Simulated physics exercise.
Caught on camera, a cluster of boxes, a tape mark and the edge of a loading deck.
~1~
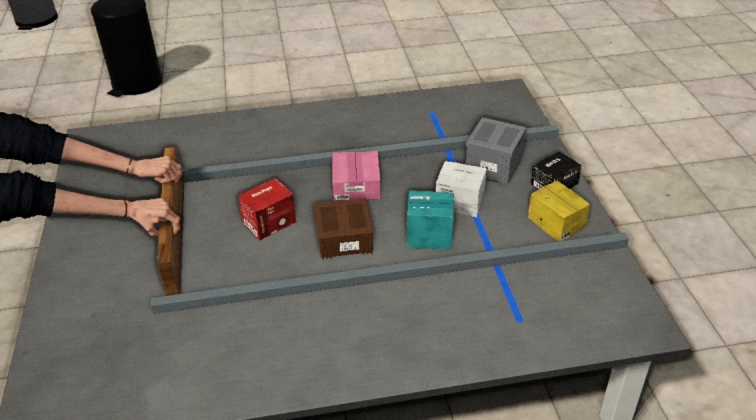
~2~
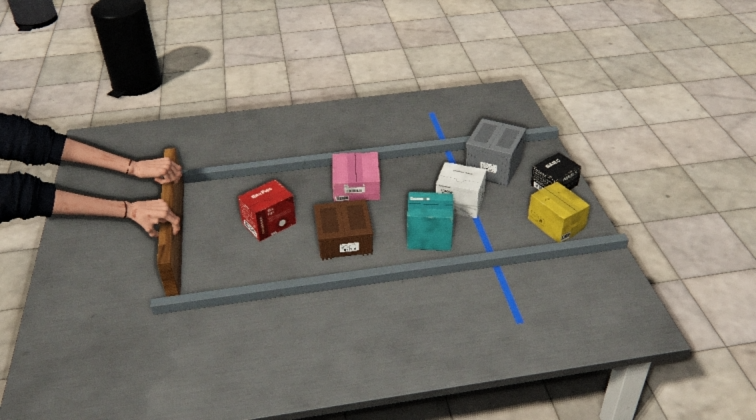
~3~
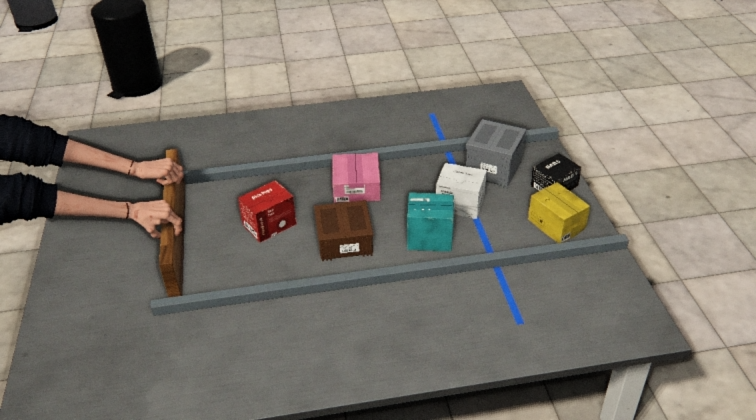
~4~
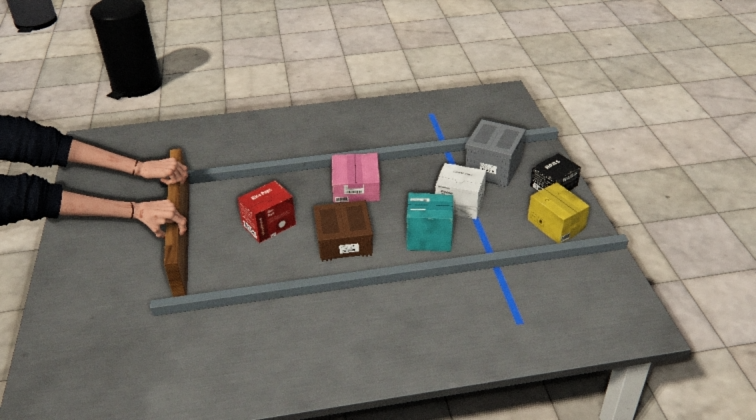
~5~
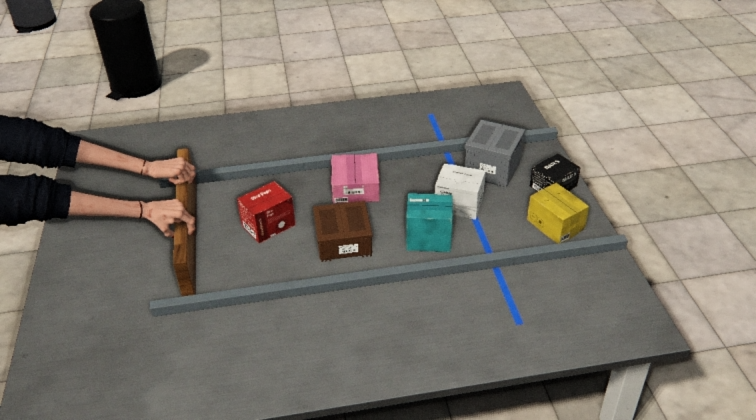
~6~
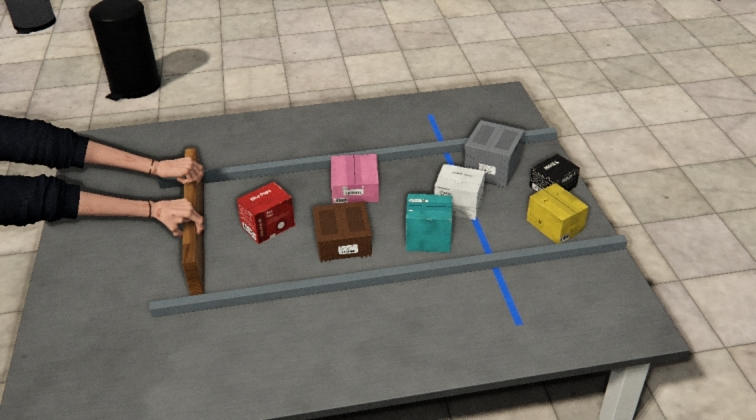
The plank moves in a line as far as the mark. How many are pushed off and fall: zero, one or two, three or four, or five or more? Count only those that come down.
In the end the number that fall off is zero.
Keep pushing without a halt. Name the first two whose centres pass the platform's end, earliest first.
Earliest first: The black box, then the yellow box.
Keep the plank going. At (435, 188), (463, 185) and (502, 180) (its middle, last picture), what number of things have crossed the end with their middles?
Place by place, 0, 0 and 2.
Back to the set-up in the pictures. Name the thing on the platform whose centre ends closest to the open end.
The black box.
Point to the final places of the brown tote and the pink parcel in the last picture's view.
About (502, 210), and the other about (475, 154).
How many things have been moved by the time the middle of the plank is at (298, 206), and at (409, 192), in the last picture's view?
First 2, then 5.
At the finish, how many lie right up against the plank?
In contact: 3.
Soon after, none off yet; black box at rest near (554, 177); yellow box at rest near (557, 214); grey tote at rest near (494, 155).
At rest, the number that fall off is zero.
